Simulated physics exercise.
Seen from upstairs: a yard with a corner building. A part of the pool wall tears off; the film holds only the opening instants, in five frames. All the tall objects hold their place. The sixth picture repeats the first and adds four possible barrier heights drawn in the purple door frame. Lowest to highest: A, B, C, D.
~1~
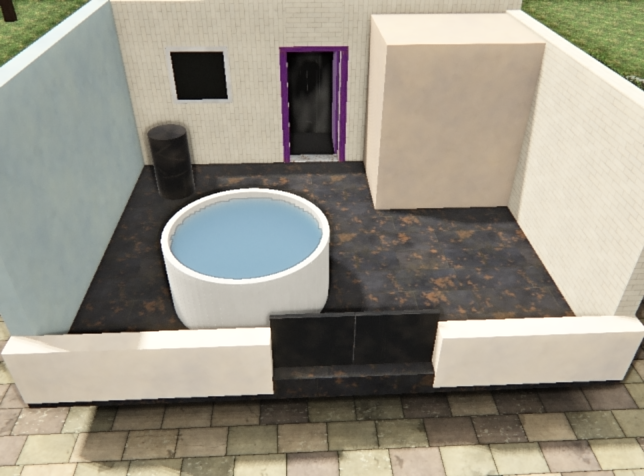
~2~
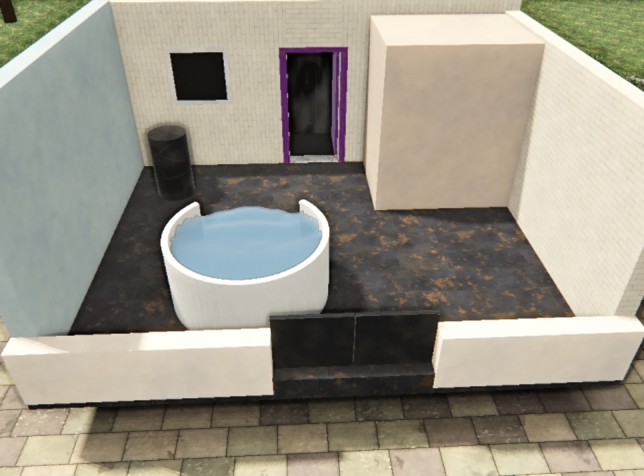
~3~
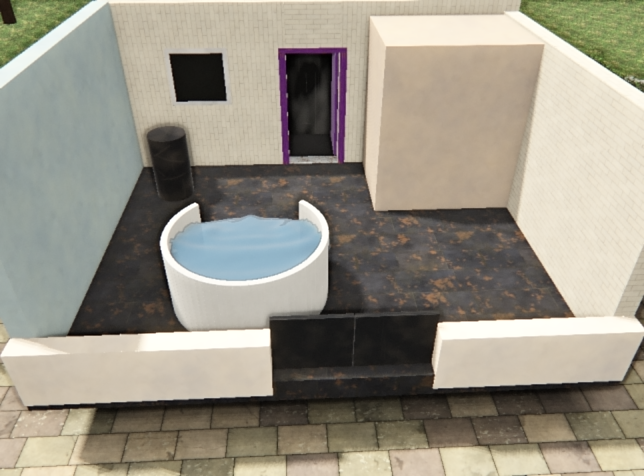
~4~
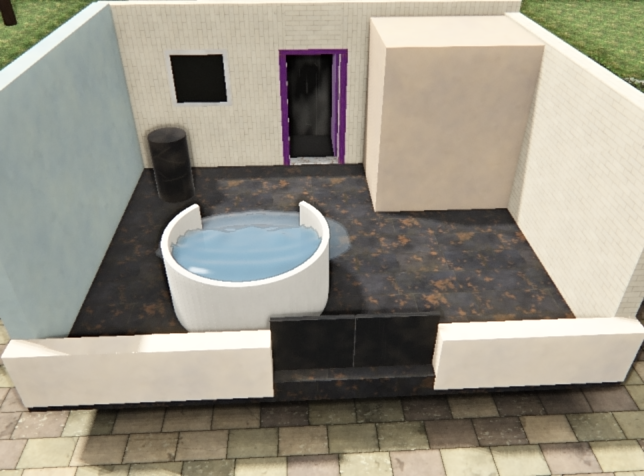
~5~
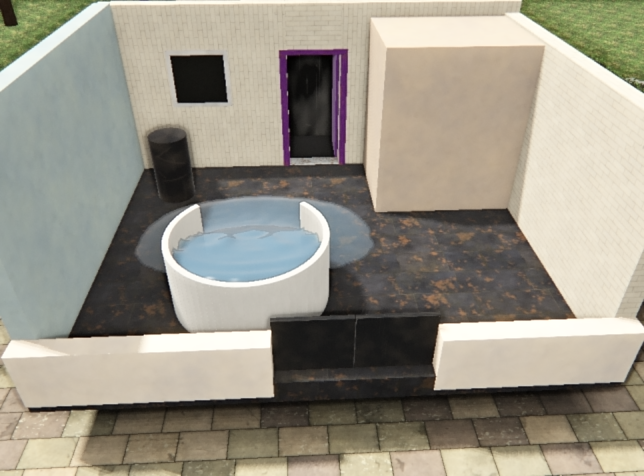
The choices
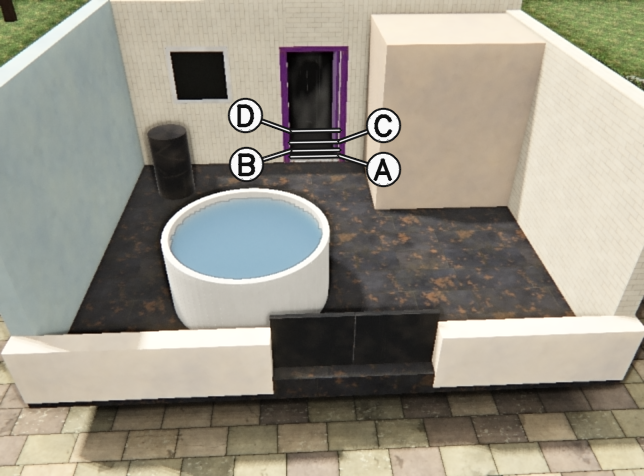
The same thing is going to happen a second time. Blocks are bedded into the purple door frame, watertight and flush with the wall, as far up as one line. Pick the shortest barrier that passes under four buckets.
C is the one.
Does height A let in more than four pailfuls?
Yes, it does.
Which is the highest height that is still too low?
That is height B.
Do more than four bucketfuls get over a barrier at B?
Yes, that goes wrong.
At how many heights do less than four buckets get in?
Two of the four.
On the marked copy, A at (314, 156); B at (314, 150); C at (314, 142); D at (314, 130); from the bottom up A, B, C, D.
For height A, dozens of bucketfuls pour in.
For height B, about 9 bucketfuls get in.
For height C, a splash gets over, under a bucket.
For height D, nothing gets over.
